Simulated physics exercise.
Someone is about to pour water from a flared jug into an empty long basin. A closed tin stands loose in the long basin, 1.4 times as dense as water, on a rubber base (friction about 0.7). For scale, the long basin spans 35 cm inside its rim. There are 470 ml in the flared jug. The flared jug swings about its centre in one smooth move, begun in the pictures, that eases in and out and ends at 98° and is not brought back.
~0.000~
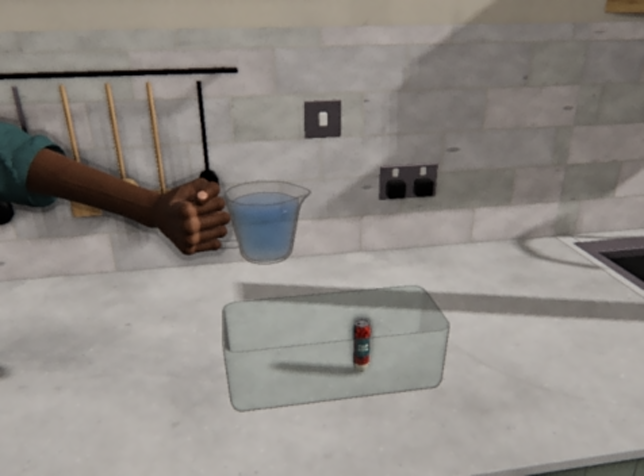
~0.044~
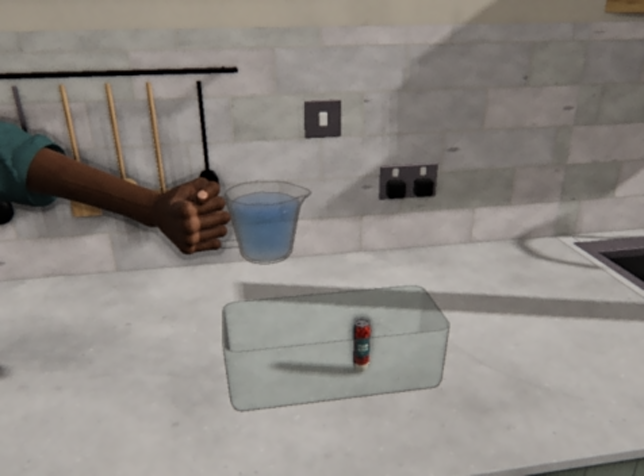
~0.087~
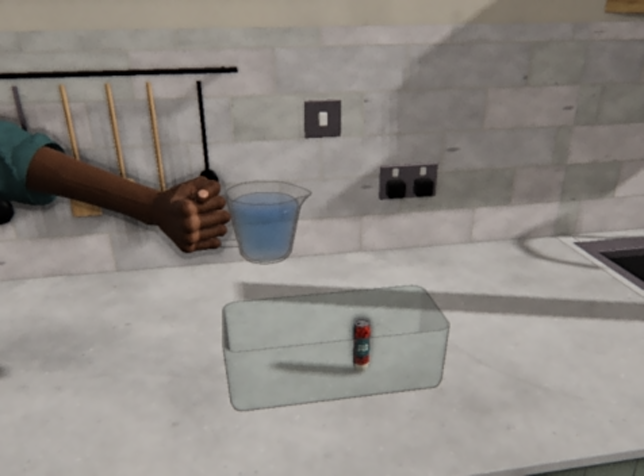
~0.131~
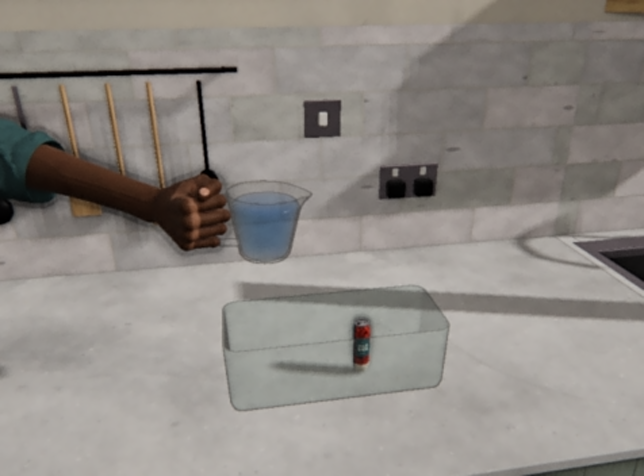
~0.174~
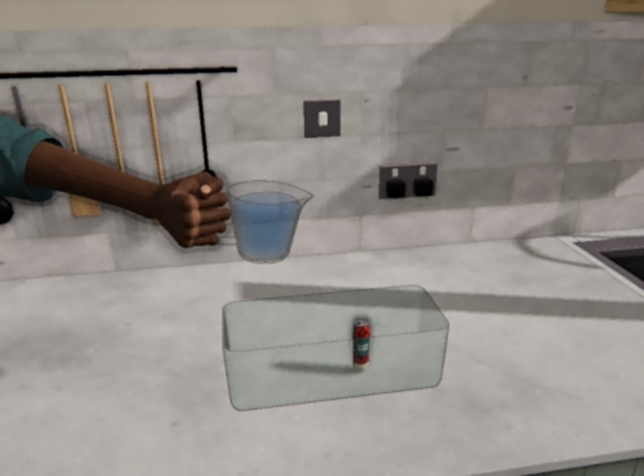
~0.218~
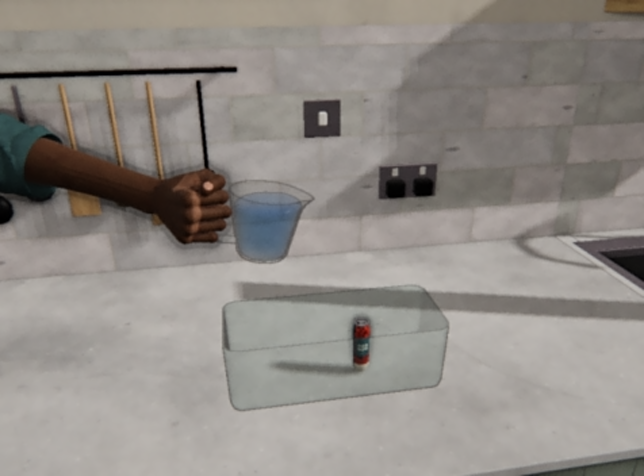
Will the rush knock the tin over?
The tin falls.
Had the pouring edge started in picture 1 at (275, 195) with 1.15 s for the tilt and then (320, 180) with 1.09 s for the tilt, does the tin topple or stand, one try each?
First it stays up; then it remains upright.
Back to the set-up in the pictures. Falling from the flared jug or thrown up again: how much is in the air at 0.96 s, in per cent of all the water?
About 22 per cent.
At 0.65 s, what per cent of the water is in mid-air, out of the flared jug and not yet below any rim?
About 22 per cent.
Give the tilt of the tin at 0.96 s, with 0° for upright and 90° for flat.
About 0°.
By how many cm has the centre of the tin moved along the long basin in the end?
Some 7.0 cm.
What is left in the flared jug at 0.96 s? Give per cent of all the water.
Some 20 per cent.
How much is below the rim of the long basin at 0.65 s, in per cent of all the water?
Near 5 in a hundred.
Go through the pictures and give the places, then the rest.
In the first picture, it leans 0°; its right rim is at (311, 191); the water meets the walls at (229, 204) and (299, 199); the long basin's rim runs from (224, 328) to (436, 306); the tin's top is at (362, 325).
In the second picture, it leans 0°; its right rim is at (311, 191); the water meets the walls at (230, 203) and (299, 199).
In the third picture, it leans 1°; its right rim is at (312, 192); the water meets the walls at (230, 203) and (299, 199).
In the fourth picture, it leans 3°; its right rim is at (313, 193); the water meets the walls at (230, 202) and (300, 199).
In the fifth picture, it leans 5°; its right rim is at (313, 195); the water meets the walls at (231, 202) and (301, 200).
In the sixth picture, it leans 8°; its right rim is at (315, 197); the water meets the walls at (233, 202) and (303, 200).
Then, 0.65 s in, the tilt is 59° and 74 per cent is still to pour; the tin stands where it began.
Then, 0.96 s in, the tilt is 92° and 19 per cent is still to pour; the tin stands where it began.
Then, 1.29 s in, the tilt is 98° and 1 per cent is still to pour; the tin lies on its side.
Then, 1.65 s in, the tilt is 98° and 0 per cent is still to pour; the tin lies on its side.
Finally, the tin lies on its side.
